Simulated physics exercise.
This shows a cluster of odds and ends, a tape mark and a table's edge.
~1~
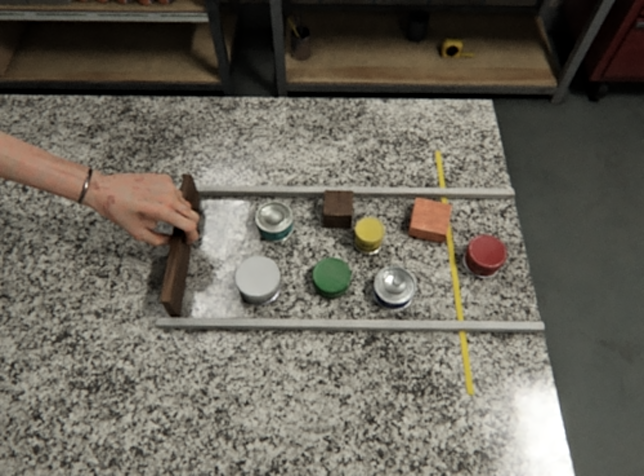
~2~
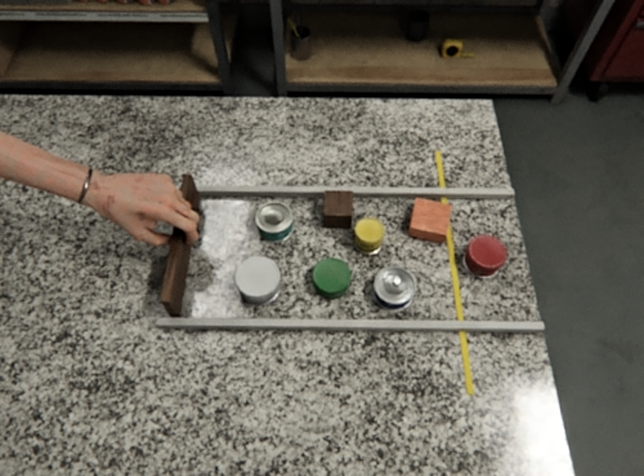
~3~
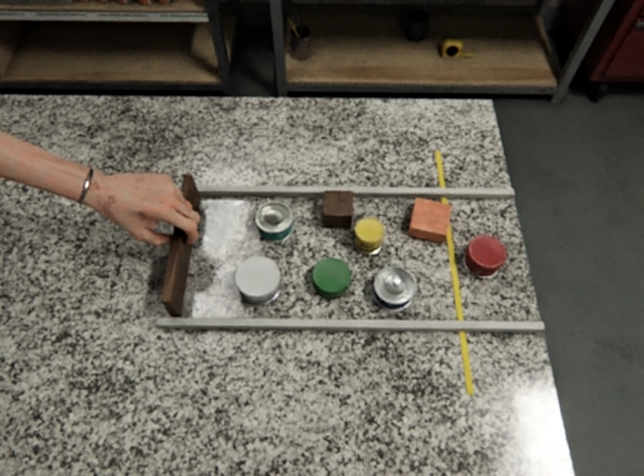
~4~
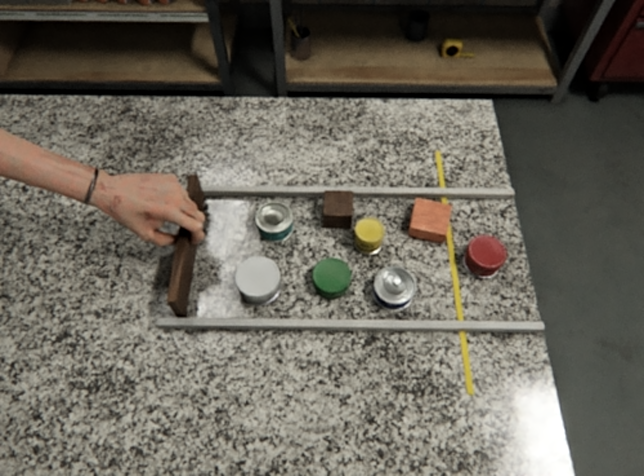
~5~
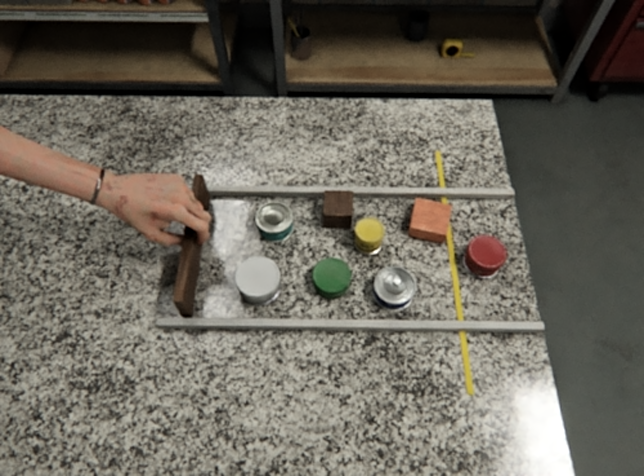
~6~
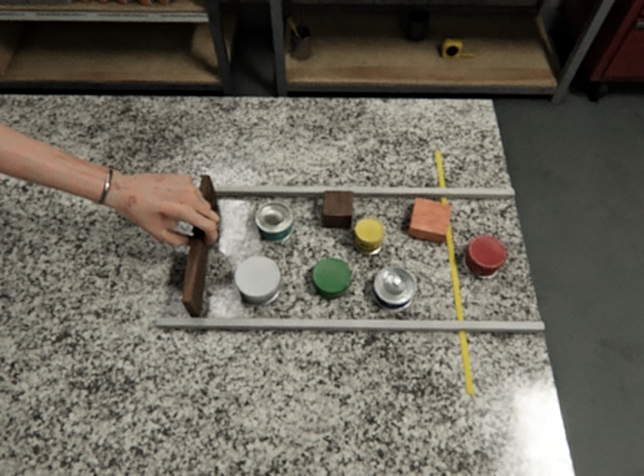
The clip opens on a speckled tabletop where a hand grips an upright dark board at the left of scattered tins, pots and blocks, with a yellow tape strip to the right. After staying still briefly, the hand slides the board slightly rightward, while the other objects remain in place.
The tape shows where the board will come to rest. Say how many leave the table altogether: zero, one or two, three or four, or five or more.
The number that fall off is one or two.
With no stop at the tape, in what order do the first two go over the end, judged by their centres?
They are the red pot, the green tub.
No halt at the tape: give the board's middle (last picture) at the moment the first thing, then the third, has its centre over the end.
Its middle is around (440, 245) and later (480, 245).
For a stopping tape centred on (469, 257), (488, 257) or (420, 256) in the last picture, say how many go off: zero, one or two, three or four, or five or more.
For each place: 1 or 2; more than four; none at all.
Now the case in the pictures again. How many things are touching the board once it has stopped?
It touches 3.
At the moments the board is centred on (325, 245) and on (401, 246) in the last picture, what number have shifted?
First 6, then 8.
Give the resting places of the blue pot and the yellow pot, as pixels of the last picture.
The blue pot at (505, 302), the yellow pot at (503, 238).
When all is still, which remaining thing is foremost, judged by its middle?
The green tub.
Soon after, none off yet; red pot at rest near (484, 257); orange block at rest near (430, 220); blue pot displaced a little near (405, 289).
In the end, the number that fall off is one or two; gone, red pot.
